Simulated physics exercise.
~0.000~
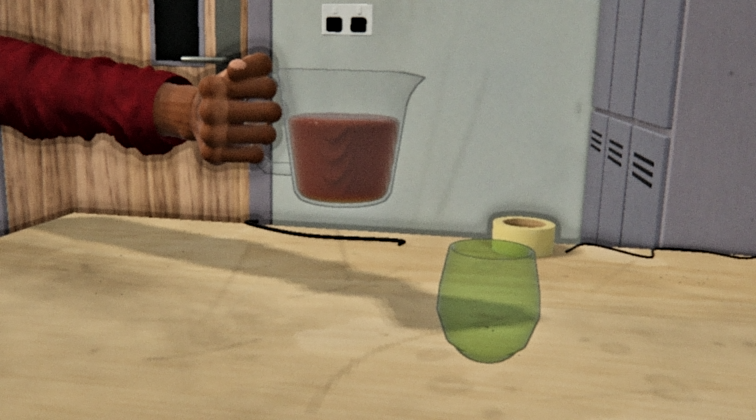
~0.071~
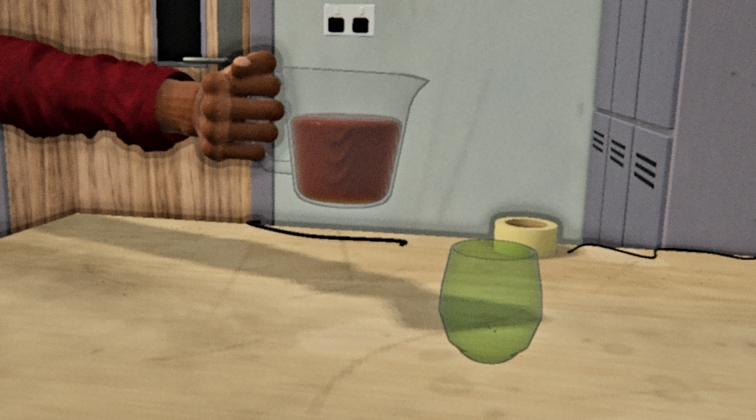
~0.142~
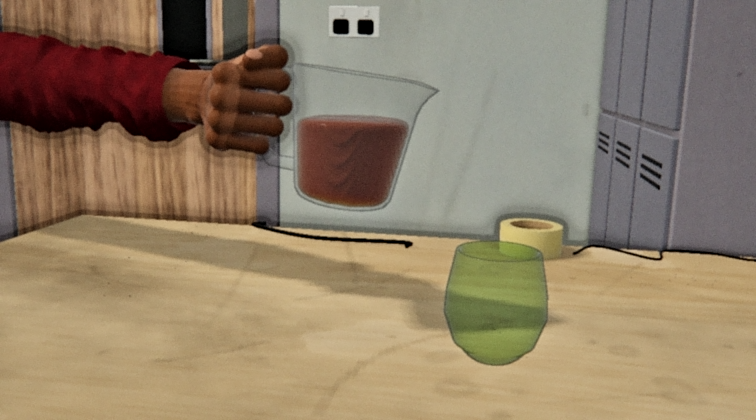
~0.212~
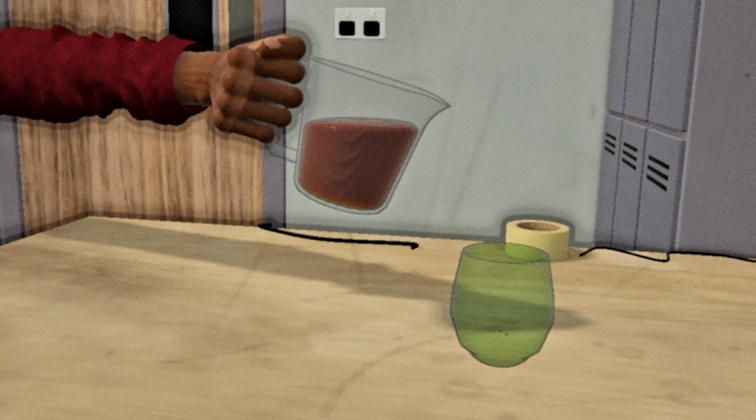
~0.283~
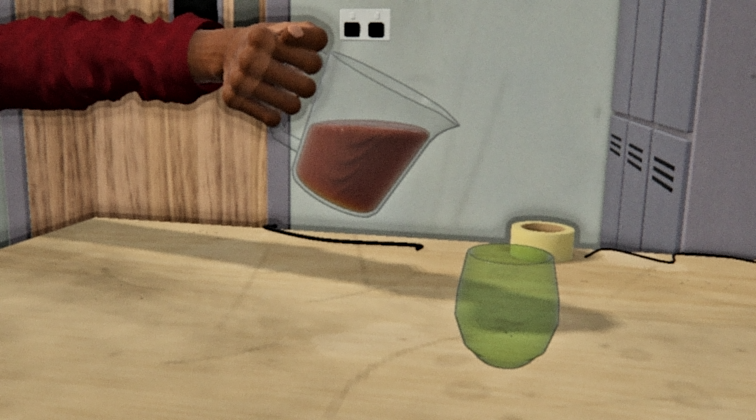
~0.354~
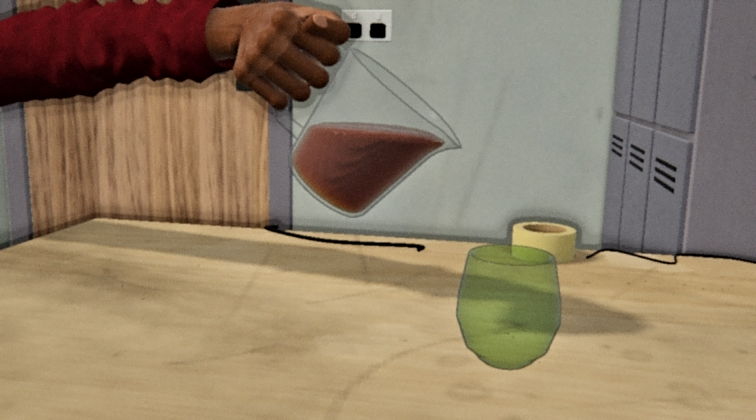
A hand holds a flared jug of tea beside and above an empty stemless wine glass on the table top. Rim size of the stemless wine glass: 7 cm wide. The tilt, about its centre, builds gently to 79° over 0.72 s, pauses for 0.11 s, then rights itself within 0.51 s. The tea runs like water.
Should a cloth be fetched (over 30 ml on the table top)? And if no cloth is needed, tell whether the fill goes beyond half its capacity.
Yes, fetch one.
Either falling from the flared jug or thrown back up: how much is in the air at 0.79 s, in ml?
Liquid in flight: Around 100 ml.
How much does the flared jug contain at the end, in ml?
Roughly 100 ml stays in it.
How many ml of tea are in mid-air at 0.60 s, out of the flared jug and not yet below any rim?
Close to 70 ml, I'd say.
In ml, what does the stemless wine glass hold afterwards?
My guess would be near 300 ml.
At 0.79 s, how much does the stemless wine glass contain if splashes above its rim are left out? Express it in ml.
Volume: Approx. 160 ml.
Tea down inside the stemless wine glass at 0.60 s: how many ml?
I'd guess some 35 ml sits in there.
After 0.60 s the tilt is 74° and the stemless wine glass has 35 ml, the flared jug 350 ml, and 0 ml is on the table top.
After 0.79 s the tilt is 79° and the stemless wine glass has 160 ml, the flared jug 190 ml, and 10 ml is on the table top.
After 0.98 s the tilt is 63° and the stemless wine glass has 275 ml, the flared jug 110 ml, and 40 ml is on the table top.
After 1.19 s the tilt is 16° and the stemless wine glass has 300 ml, the flared jug 100 ml, and 50 ml is on the table top.
In the end the stemless wine glass has 305 ml, the flared jug 100 ml, and 50 ml is on the table top.
